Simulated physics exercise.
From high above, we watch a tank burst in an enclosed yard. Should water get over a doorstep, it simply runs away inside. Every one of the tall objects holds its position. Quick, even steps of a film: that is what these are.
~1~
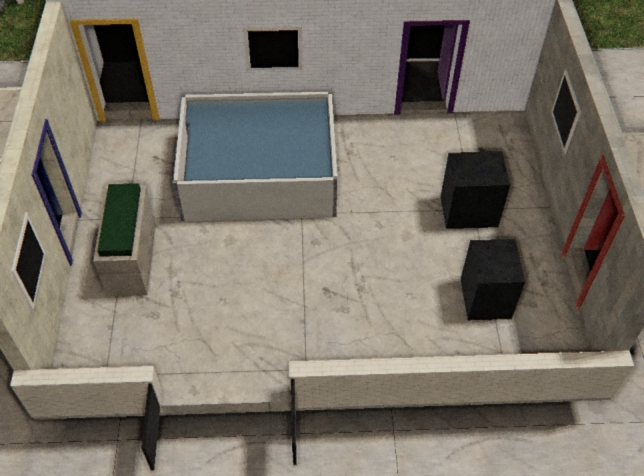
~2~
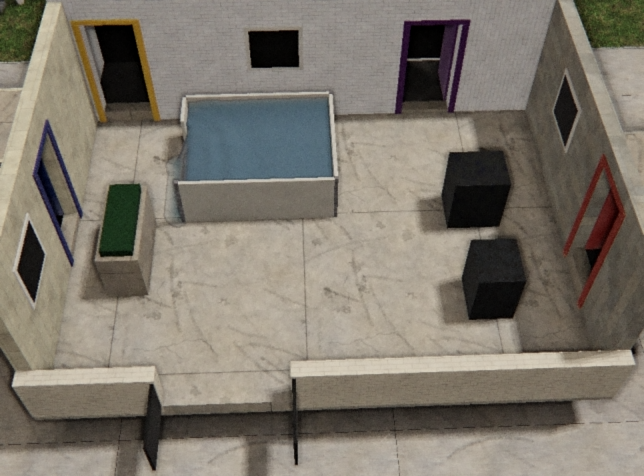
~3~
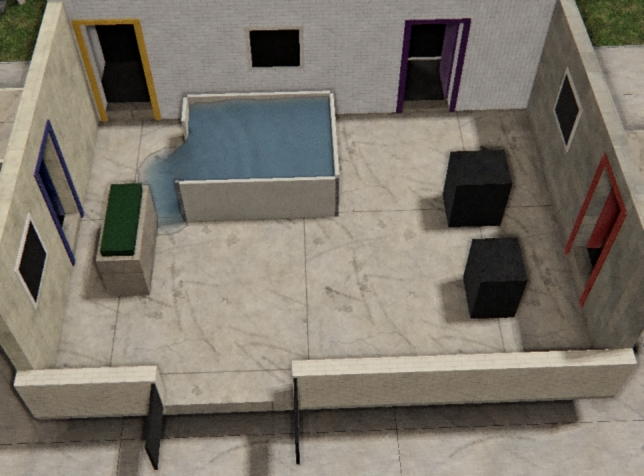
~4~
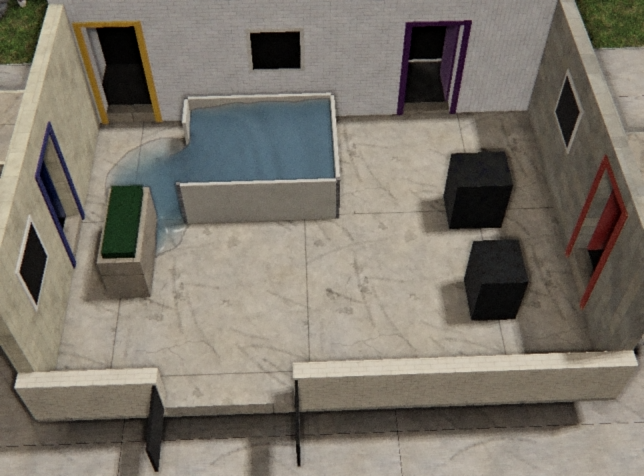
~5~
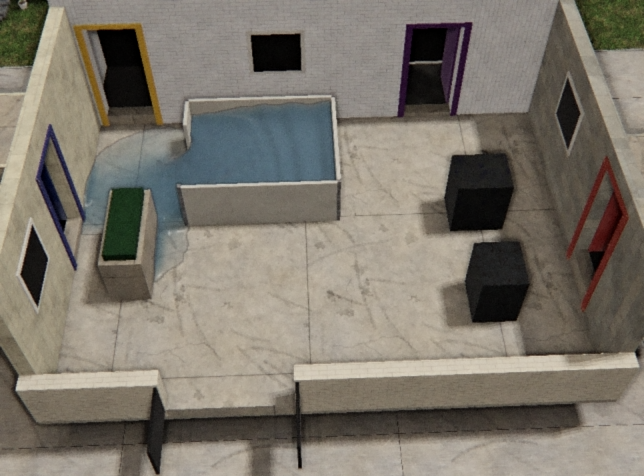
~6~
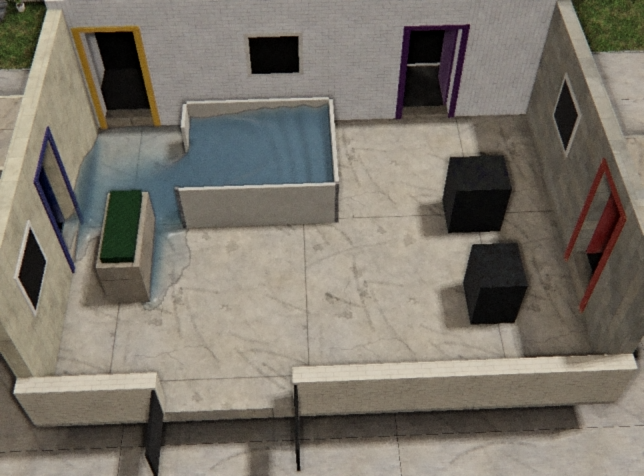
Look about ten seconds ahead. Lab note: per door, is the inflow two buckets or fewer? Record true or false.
Blue door false; red door true; yellow door false; purple door true.
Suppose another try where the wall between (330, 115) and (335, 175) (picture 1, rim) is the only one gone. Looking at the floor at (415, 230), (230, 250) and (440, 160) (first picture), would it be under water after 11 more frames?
One by one: Waterlogged; unsoaked; waterlogged.
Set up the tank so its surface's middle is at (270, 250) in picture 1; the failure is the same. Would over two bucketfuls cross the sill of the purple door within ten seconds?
My reading: The purple one is under.
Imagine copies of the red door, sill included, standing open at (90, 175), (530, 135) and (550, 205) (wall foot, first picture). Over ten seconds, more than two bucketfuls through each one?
First crosses the line, second stays short of it, third stays short of it.
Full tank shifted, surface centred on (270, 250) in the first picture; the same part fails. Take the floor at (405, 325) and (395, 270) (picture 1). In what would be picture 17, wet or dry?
In that order: Untouched and untouched.
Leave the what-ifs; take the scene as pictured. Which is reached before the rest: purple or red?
The purple door.
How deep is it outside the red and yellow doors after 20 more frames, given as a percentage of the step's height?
The first sits near 0 in a hundred and the second near 150 in a hundred.
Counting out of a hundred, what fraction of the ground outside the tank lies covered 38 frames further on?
That should be about 75 %.
A moment on, water covers 20 % of the floor; the blue door over two buckets in, the red door not reached, the yellow door under two buckets in, the purple door not reached.
Next, water covers 35 % of the floor; the blue door far over two buckets in, the red door not reached, the yellow door far over two buckets in, the purple door not reached.
Then, water covers 40 % of the floor; the blue door far over two buckets in, the red door not reached, the yellow door far over two buckets in, the purple door wet at the sill, nothing in.
Later, water covers 75 % of the floor; the blue door far over two buckets in, the red door wet at the sill, nothing in, the yellow door far over two buckets in, the purple door wet at the sill, nothing in.
In the end, water covers 90 % of the floor; the blue door far over two buckets in, the red door wet at the sill, nothing in, the yellow door far over two buckets in, the purple door wet at the sill, nothing in.
